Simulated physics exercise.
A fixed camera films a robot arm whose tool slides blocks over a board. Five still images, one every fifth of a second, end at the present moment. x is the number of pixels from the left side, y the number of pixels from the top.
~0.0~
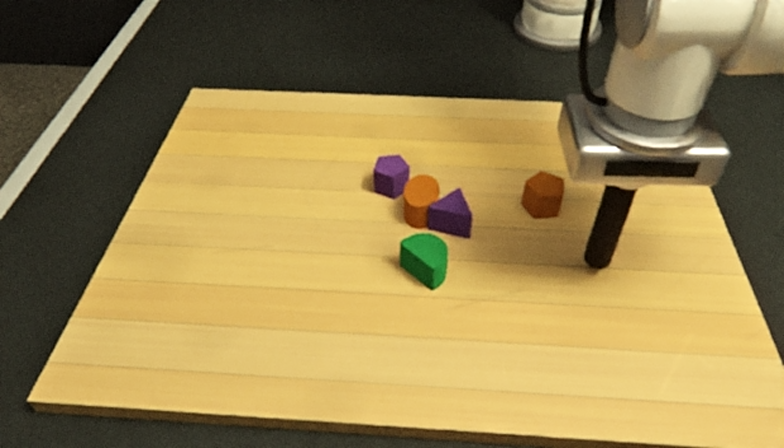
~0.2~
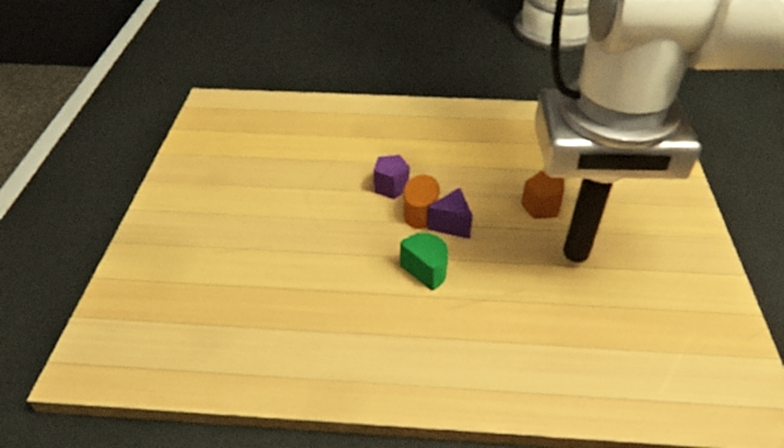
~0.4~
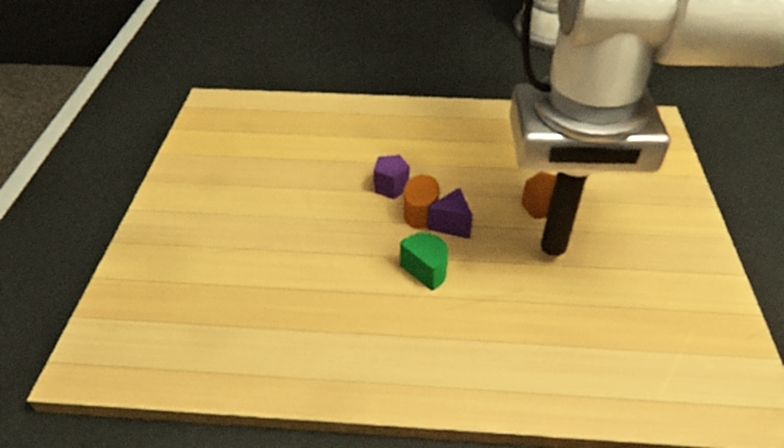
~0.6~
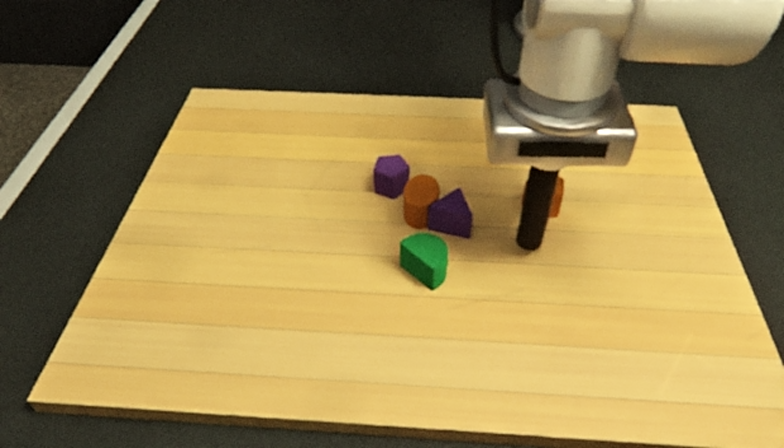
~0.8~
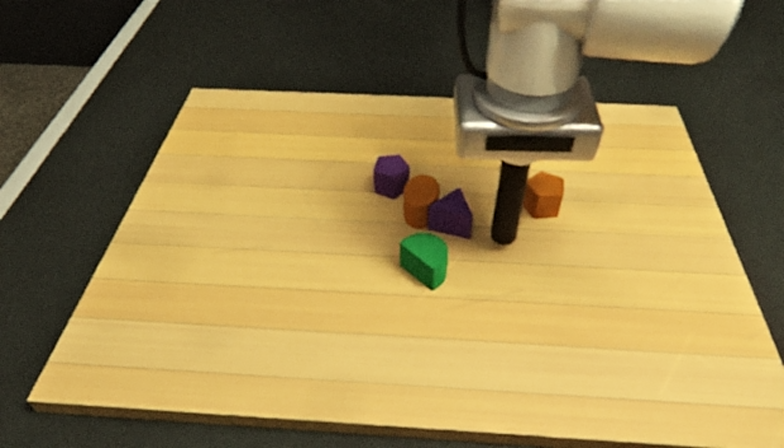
On a wooden board, a robot arm's black rod moving left past an orange block while the coloured blocks stay still.
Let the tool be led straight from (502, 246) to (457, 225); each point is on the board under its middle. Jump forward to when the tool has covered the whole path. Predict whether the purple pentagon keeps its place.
That block stands still.
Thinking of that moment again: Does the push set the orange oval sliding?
In short: Yes.
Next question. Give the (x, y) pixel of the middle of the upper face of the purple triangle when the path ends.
The point I'd pick in the picture is (432, 203).
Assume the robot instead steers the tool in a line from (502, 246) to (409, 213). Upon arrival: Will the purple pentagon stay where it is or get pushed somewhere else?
My prediction: It moves.
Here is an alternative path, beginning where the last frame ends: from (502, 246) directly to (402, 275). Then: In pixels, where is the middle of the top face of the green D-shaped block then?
Its top middle will sit at (374, 267).
On the path given first. Halfway along, tool (480, 227); nothing pushed yet.
At the end, tool (457, 217); purple pentagon in place; orange oval (411, 187), turned 30° clockwise; purple triangle (432, 203).
